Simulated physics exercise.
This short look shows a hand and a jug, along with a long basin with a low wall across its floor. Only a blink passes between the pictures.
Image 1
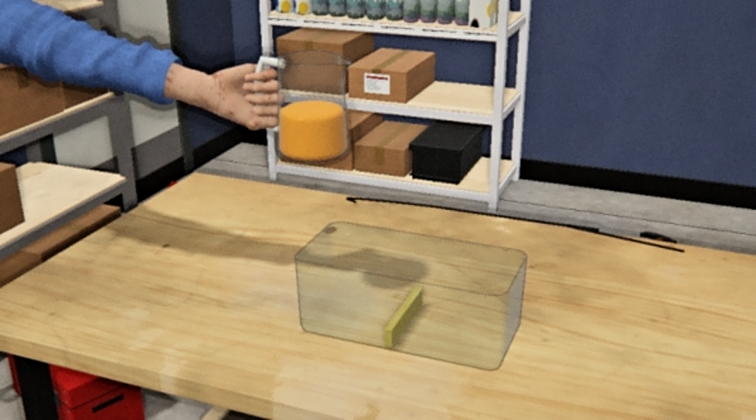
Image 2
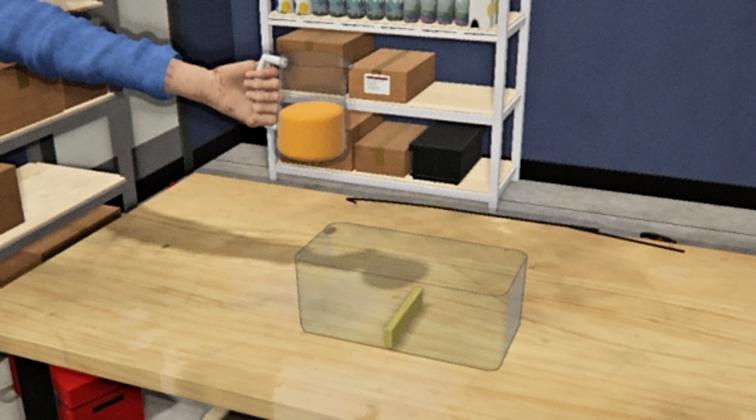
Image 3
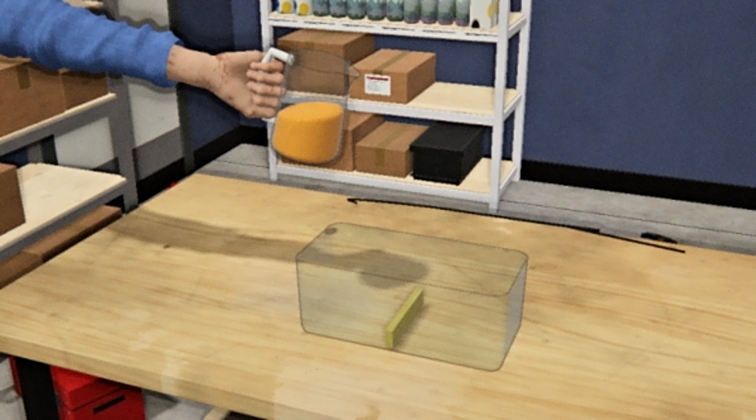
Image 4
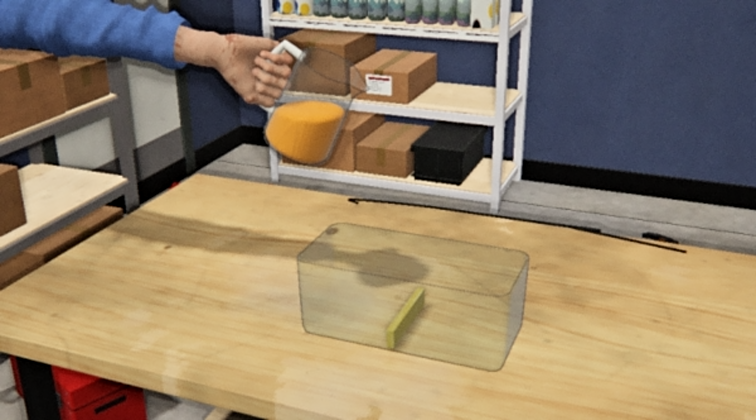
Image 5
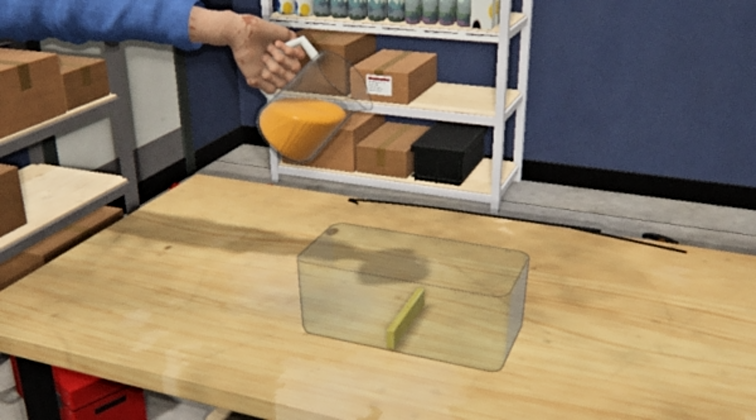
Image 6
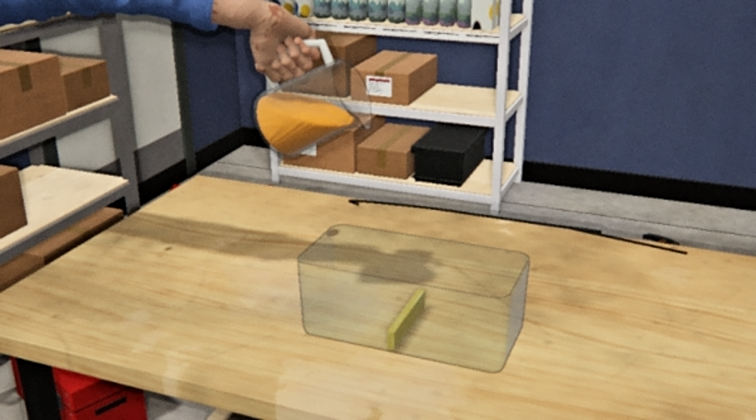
In a storeroom with shelves of boxes, a hand in a blue sleeve holds a clear jug of orange juice upright above a wooden table, left of a long, see-through basin with a low yellow wall inside. The hand rises as it tilts the jug steadily rightward, and the juice slants inside.
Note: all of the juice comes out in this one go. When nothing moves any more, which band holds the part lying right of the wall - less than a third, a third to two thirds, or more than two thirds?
It falls in the band more than two thirds.
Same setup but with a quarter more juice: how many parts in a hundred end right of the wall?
80 %.
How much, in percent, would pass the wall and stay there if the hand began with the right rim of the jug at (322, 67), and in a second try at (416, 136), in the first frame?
Close to 15 in a hundred, and close to 90 in a hundred.
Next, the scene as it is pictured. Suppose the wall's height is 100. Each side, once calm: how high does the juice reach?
I'd say about 10 for the left and about 50 for the right.
A moment on, the jug is tipped on its side and 76 per cent is still to pour, 0 is left of the wall and 0 right of it.
Next, the jug is tipped on its side and 39 per cent is still to pour, 1 is left of the wall and 30 right of it.
Then the jug is tipped on its side and 19 per cent is still to pour, 3 is left of the wall and 60 right of it.
Later the jug is tipped on its side and 9 per cent is still to pour, 6 is left of the wall and 75 right of it.
Finally, 16 per cent lies left of the wall, 79 right of it and 3 outside.
